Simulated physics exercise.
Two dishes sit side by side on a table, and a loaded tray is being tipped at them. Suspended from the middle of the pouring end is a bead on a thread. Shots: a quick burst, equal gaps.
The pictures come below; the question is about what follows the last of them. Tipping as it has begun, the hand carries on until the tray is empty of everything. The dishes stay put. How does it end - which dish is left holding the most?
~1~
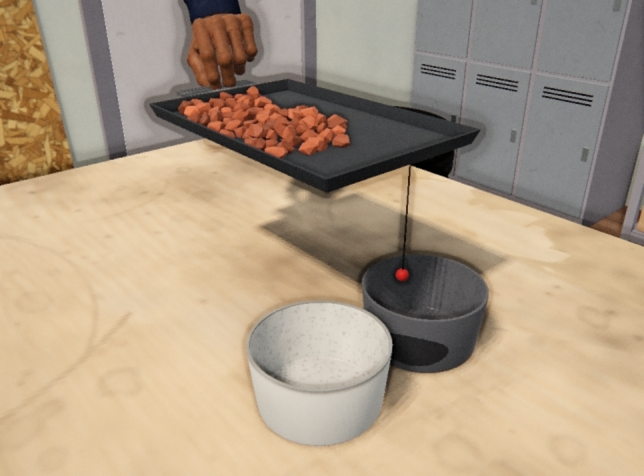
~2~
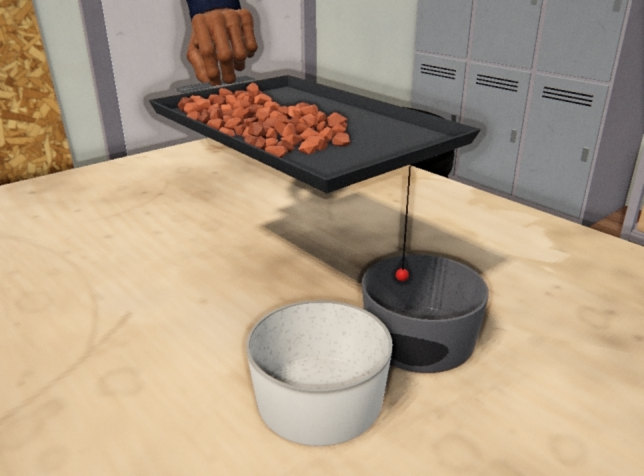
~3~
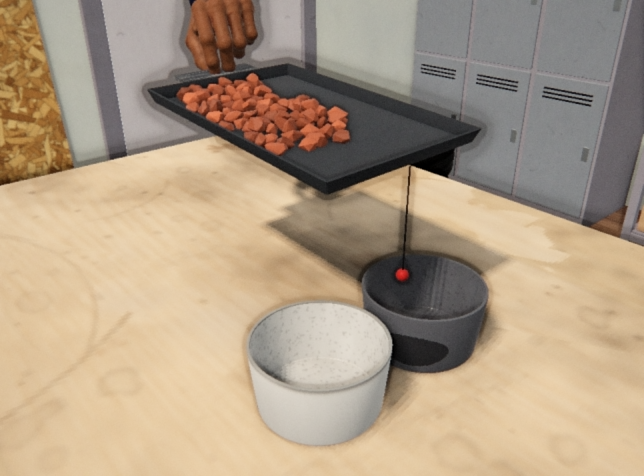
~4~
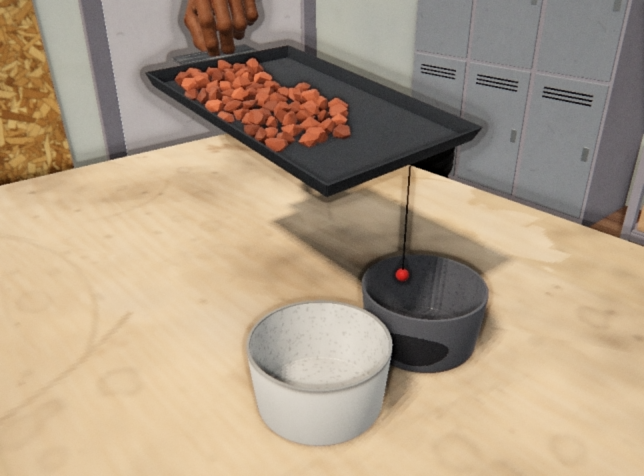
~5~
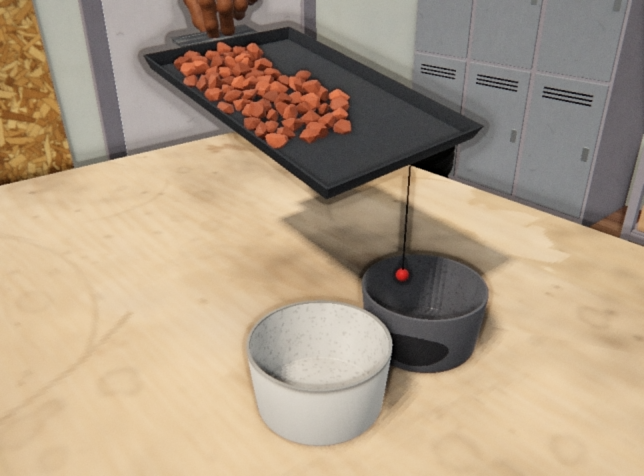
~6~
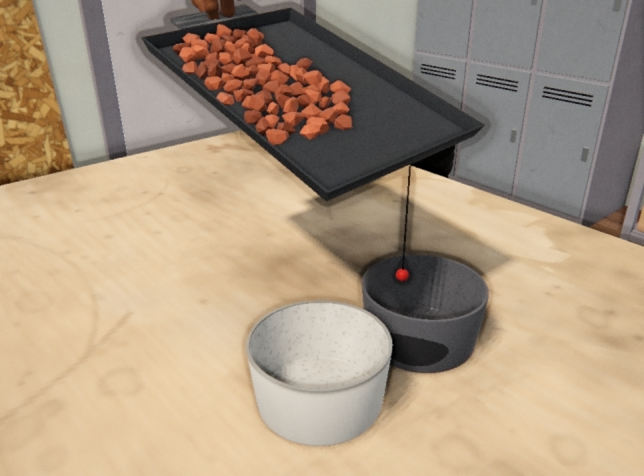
The fuller one at the end is the dish on the left, no doubt.
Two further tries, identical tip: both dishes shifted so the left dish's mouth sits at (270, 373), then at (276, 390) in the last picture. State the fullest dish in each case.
Try 1 - the dish at right; try 2 - the dish at right.
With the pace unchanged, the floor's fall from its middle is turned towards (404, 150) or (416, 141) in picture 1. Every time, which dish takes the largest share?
The rightmost dish; the rightmost dish.
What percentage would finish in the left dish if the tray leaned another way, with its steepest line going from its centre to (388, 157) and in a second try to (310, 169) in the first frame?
The first try gives close to 10 per cent, the second close to 90 per cent.
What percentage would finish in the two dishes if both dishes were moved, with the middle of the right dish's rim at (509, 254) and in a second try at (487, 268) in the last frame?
Result, in turn: 20 %, 50 %.
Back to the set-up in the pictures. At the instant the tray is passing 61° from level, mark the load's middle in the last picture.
Near the pixel (360, 181).
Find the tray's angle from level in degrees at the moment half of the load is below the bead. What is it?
At about 70°.
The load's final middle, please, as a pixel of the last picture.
The centre comes to rest near (354, 398).
Soon after the last picture, tray tipped steeply; about two thirds on the tray; a small part in the left dish; a stray few in the right dish; a stray few outside both; about a quarter in the air.
A little later, tray tipped past a quarter turn; about half in the left dish; a small part in the right dish; about a third outside both; a small part in the air.
Later still, tray tipped past a quarter turn; about half in the left dish; a small part in the right dish; about a third outside both.
At rest, tray tipped past a quarter turn; about half in the left dish; a small part in the right dish; about a third outside both.
